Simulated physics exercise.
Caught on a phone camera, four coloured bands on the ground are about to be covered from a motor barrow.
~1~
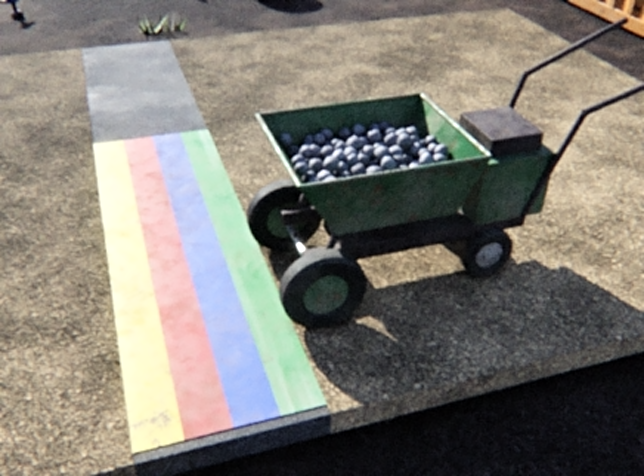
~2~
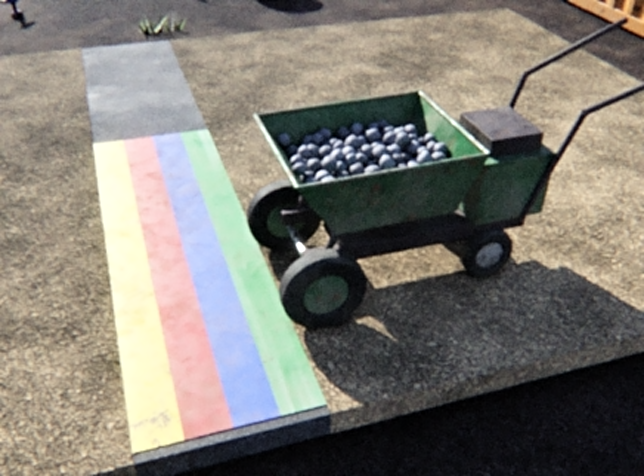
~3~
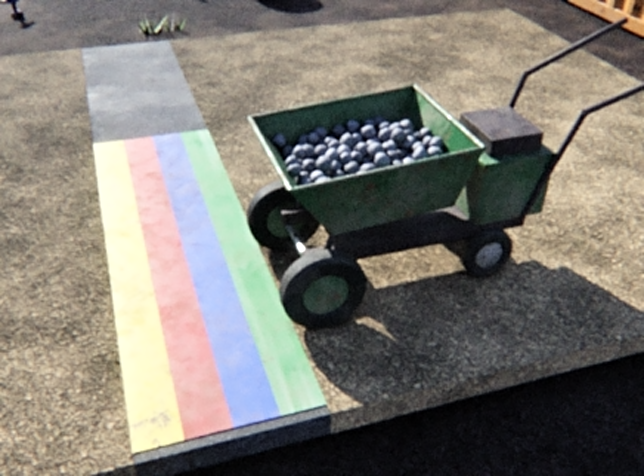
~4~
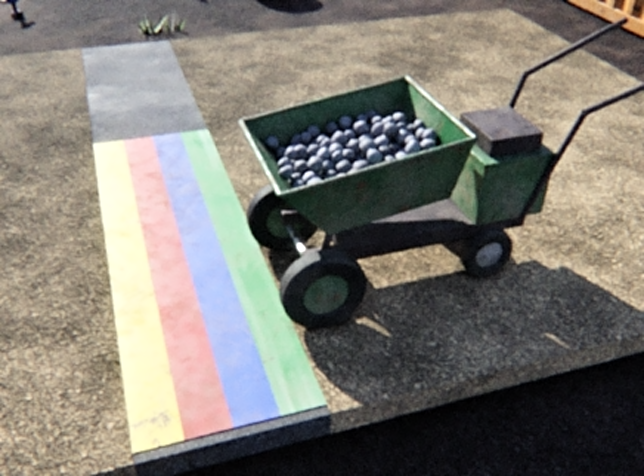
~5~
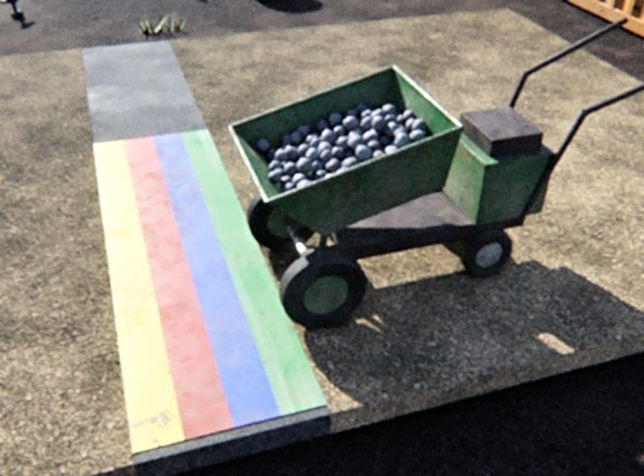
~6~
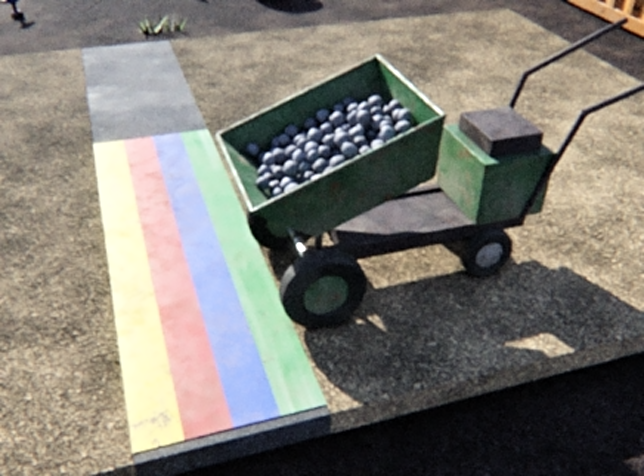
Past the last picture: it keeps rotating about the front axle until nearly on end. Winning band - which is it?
Winning band: The yellow one.
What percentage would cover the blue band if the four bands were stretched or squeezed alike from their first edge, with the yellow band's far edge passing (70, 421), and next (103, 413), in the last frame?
First case 10 per cent, second case 0 per cent.
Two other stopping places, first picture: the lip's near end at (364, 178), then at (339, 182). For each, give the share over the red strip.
Roughly 30 per cent, then roughly 30 per cent.
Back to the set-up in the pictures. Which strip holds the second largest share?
Second: Red.
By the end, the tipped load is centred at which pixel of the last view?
Near (135, 309), more or less.
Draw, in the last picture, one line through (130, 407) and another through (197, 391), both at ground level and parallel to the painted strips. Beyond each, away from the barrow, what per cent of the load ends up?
About 30 and 80 %.
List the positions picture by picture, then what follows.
The first frame shows lip of the skip at (300, 188), level; top of the load at (363, 160), round cobbles; green strip at (286, 365); blue strip at (243, 375); red strip at (197, 385); yellow strip at (150, 396).
The second frame shows lip of the skip at (298, 189), tipped barely; top of the load at (368, 152).
The third frame shows lip of the skip at (291, 191), tipped barely; top of the load at (389, 150).
The fourth frame shows lip of the skip at (280, 196), tipped a little; top of the load at (395, 150).
The fifth frame shows lip of the skip at (267, 203), tipped a little; top of the load at (385, 143).
The sixth frame shows lip of the skip at (253, 212), tipped clearly; top of the load at (372, 137); green strip at (286, 365); blue strip at (243, 375); red strip at (197, 385); yellow strip at (150, 396).
Soon after the last picture, skip tipped steeply; all in the skip.
A little later, skip tipped right over; most in the skip; a small part over the red strip; a small part over the yellow strip; a stray few falling.
Later still, skip tipped right over; about a quarter in the skip; about a quarter over the red strip; about a third over the yellow strip; about a quarter off the paint.
At rest, skip tipped right over; a small part in the skip; none over the green strip; a stray few over the blue strip; about a quarter over the red strip; about a third over the yellow strip; about a third off the paint.
